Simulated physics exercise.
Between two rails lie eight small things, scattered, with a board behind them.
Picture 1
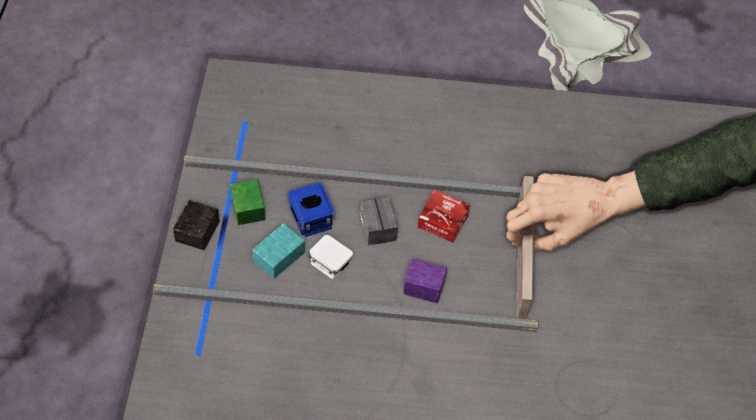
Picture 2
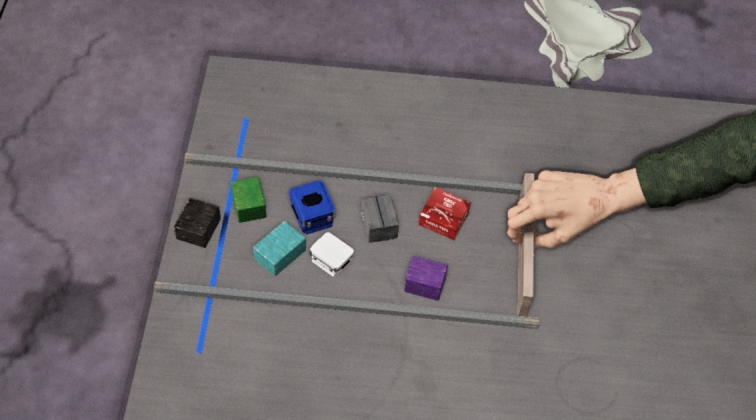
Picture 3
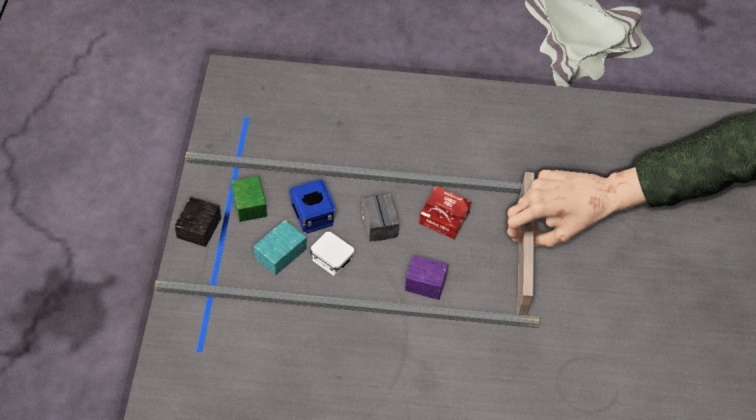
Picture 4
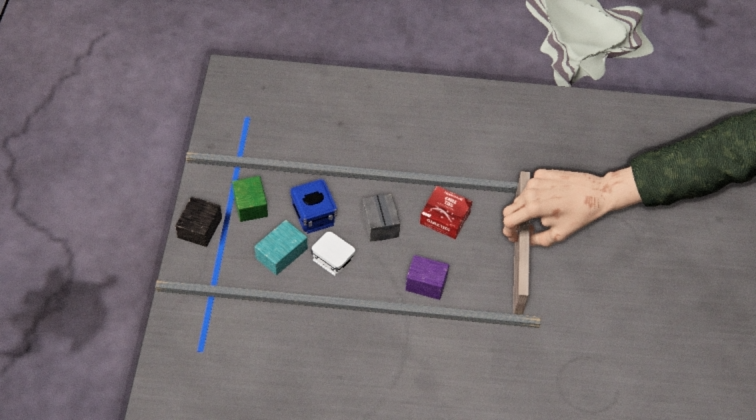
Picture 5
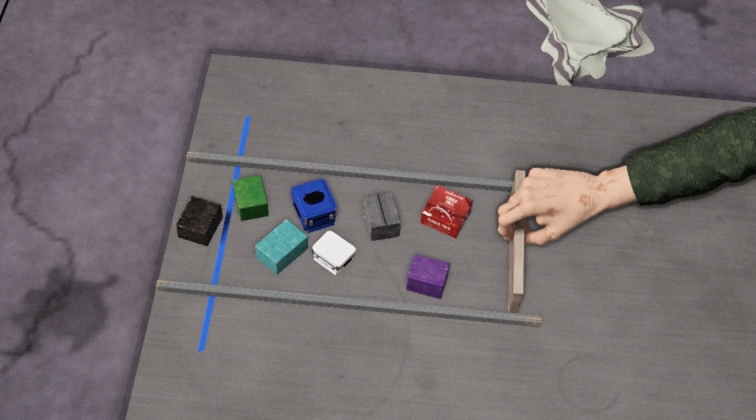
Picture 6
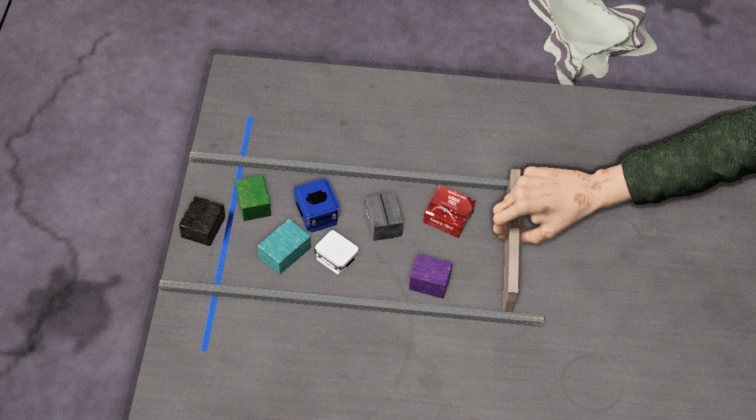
A hand in a dark green sleeve grips an upright board between two rails on a grey tabletop, seen from above, with a cracked purplish floor around it and a crumpled cloth near the top. Black, green, turquoise, blue, white, grey, red and purple objects lie left to right, a blue stripe crossing near the black one. The hand holds nearly still, then slides the board slightly left, while the objects stay put and the view shifts faintly.
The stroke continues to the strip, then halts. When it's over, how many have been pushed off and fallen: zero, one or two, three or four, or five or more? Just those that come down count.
Three to four come down.
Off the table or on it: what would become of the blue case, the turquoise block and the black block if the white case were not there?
Well, the blue case winds up down, the turquoise block is still there, and the black block winds up down.
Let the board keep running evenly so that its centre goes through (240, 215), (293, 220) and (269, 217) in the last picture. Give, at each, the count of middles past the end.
Place by place: 3, 1 and 1.
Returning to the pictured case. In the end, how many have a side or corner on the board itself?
3.
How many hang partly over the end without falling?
Count: 2.
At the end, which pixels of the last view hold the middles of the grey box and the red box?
Final spots - grey box (177, 193), red box (214, 194).
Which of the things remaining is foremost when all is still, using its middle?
It's the grey box.
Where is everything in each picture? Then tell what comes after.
Black block (197, 225); green block (248, 202); turquoise block (279, 251); board (525, 247); tape (223, 230), in the first frame.
Green block (249, 200); red box (445, 214), in the second frame.
Turquoise block (281, 248); purple block (426, 278), in the third frame.
Black block (199, 222); grey box (381, 218), in the fourth frame.
Green block (251, 198); blue case (314, 206), in the fifth frame.
Black block (202, 221); green block (253, 198); turquoise block (285, 247); board (512, 240); tape (229, 225), in the sixth frame.
Soon after, none off yet; black block at rest near (202, 221); green block at rest near (253, 198); turquoise block at rest near (285, 247).
Then, none off yet; black block at rest near (201, 222); green block moved about its own width near (200, 187); turquoise block moved a little near (264, 240).
At rest, the number that fall off is three or four; fallen, blue case, green block and black block.
